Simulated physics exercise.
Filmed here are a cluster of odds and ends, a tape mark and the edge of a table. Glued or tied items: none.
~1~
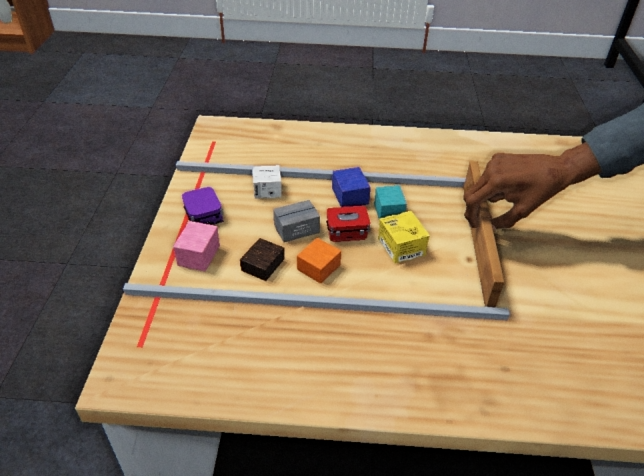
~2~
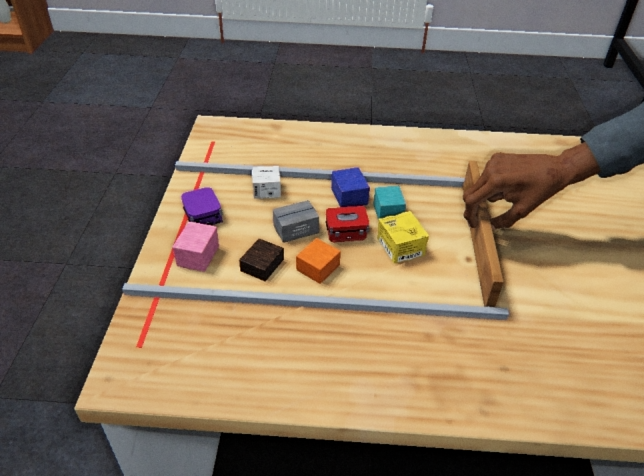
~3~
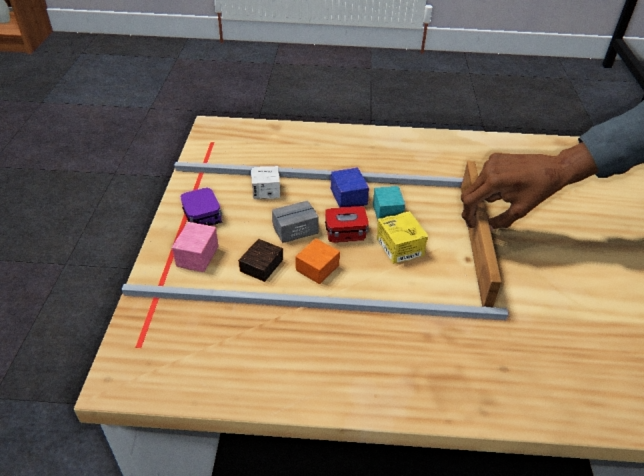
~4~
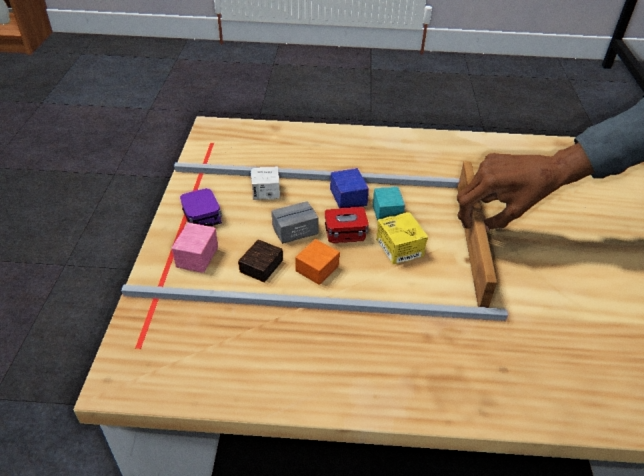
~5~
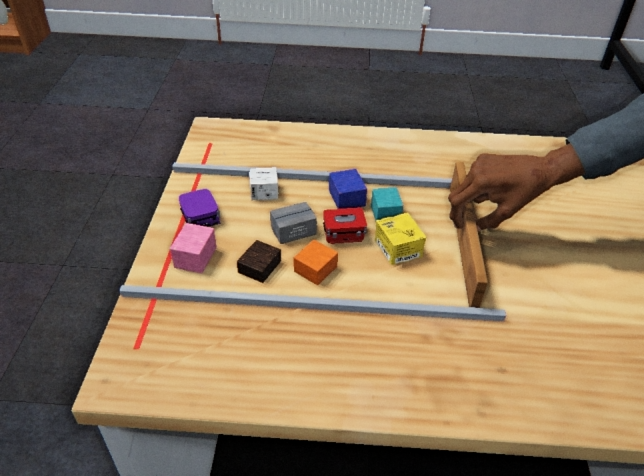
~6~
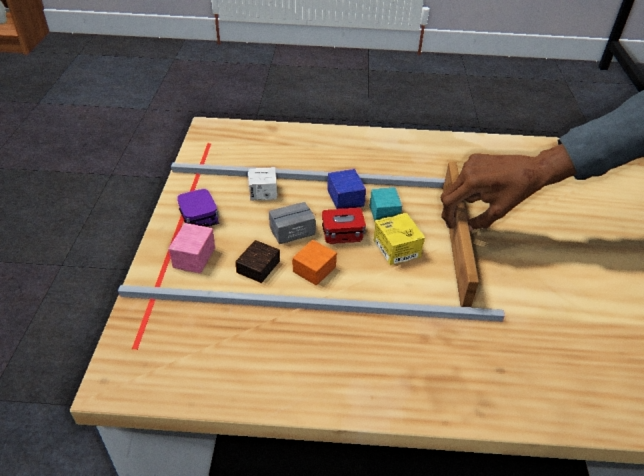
On a light wooden tabletop, ten small colourful boxes and blocks sit between two grey rails, with a red tape line at the left. A hand at the right holds an upright wooden board still at first, then slides it slightly left, while the boxes stay in place.
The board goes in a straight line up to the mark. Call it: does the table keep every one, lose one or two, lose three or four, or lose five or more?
It loses five or more.
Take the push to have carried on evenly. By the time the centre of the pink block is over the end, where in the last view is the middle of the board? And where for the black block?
The middle is at (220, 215) when it's the pink block, and at (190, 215) when it's the black block.
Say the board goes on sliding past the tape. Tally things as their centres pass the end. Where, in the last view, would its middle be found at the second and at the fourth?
The middle is near (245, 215) first and near (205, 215) after.
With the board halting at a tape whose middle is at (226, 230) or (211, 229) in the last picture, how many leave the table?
Per try: 2; 3.
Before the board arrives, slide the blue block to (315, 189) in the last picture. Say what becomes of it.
From that start, the blue block stays.
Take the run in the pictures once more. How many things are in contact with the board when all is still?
In contact: 4.
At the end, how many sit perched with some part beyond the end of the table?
2, I think.
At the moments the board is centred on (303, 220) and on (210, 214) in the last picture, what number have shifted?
I make it 9 at the first spot and 10 at the other.
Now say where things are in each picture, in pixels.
The first frame shows purple case (203, 208); pink block (197, 246); white box (267, 182); board (481, 229); tape (184, 225).
The second frame shows pink block (197, 246); black block (262, 259).
The third frame shows white box (266, 183); board (478, 229).
The fourth frame shows purple case (201, 210); grey box (295, 222).
The fifth frame shows pink block (194, 248); yellow box (400, 239).
The sixth frame shows purple case (198, 210); pink block (193, 248); white box (263, 184); board (459, 229); tape (179, 227).
A little later, none off yet; purple case at rest near (198, 210); pink block at rest near (193, 248); white box at rest near (263, 184).
Next, none off yet; purple case tilted a little near (146, 202); pink block moving near (185, 248); white box shifted about its own width near (222, 177).
When it is over, the number that fall off is five or more; down, red case, grey box, black block, white box, pink block and purple case.
